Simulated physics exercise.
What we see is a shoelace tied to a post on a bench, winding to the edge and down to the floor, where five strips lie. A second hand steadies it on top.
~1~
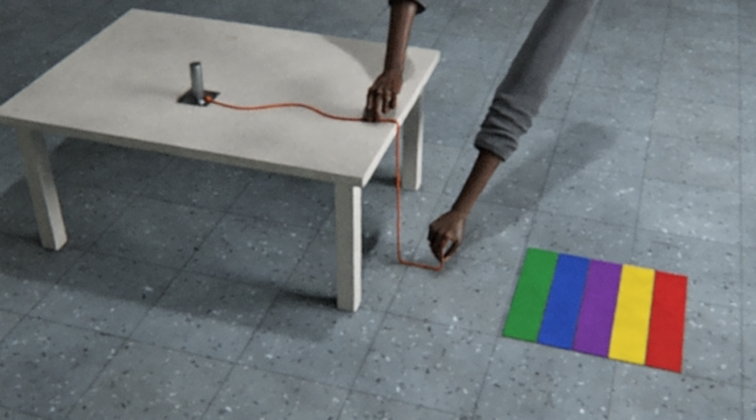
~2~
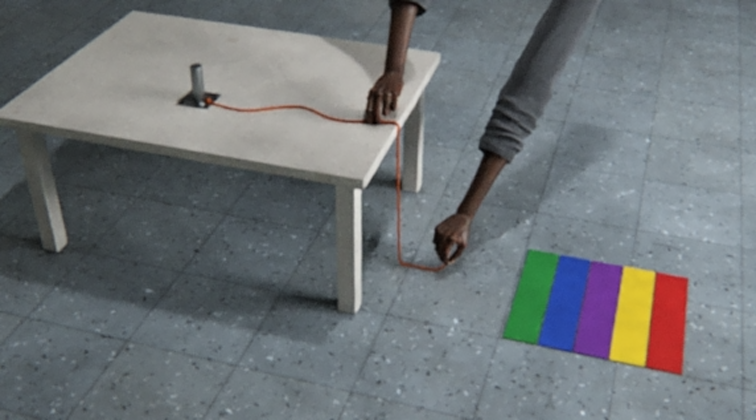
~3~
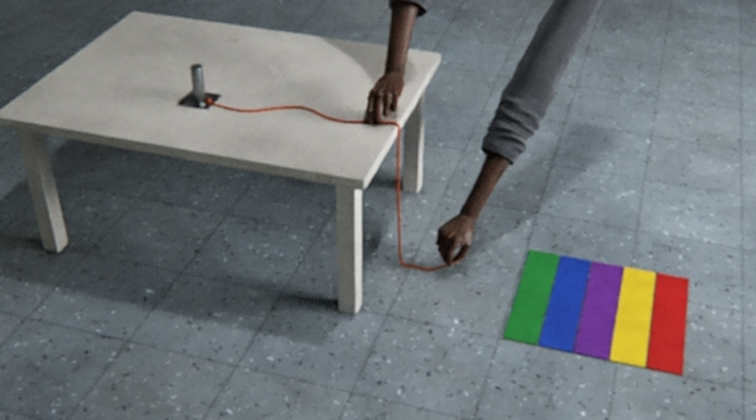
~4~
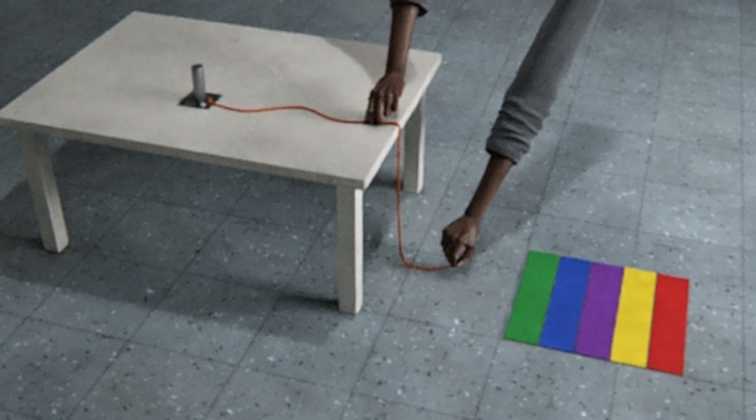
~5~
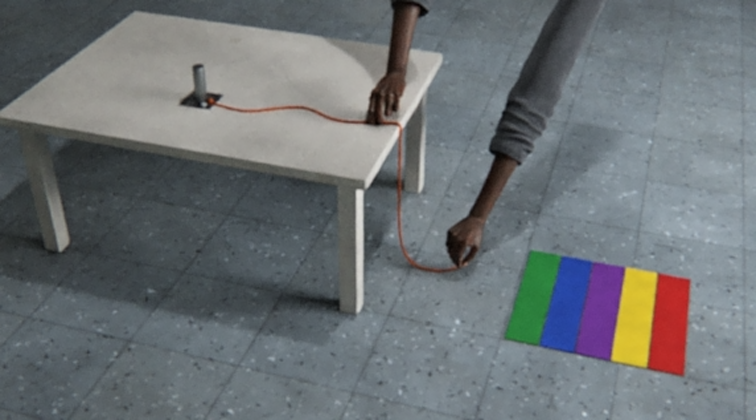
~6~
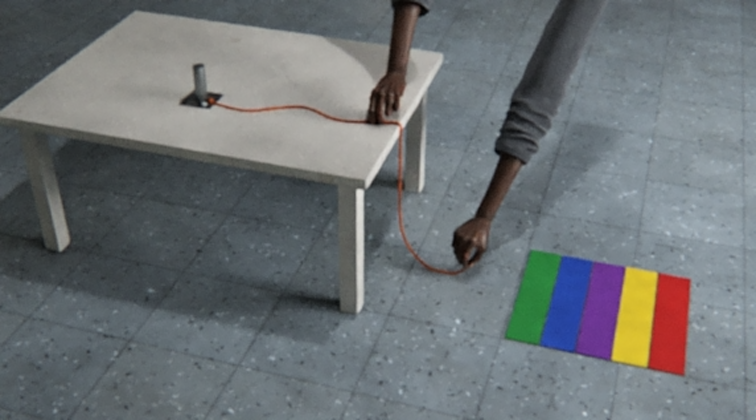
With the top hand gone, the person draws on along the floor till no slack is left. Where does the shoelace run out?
It halts on the blue strip.
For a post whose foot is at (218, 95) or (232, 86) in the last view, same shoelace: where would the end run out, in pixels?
In that order: (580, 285) and (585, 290).
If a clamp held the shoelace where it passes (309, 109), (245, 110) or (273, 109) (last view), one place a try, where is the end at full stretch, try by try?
In that order: (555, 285), (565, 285) and (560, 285).
Early on, end near (508, 273); short of the strips.
Midway, end near (545, 280); over green.
At the end of the slack, end near (566, 284); over blue. Over blue.
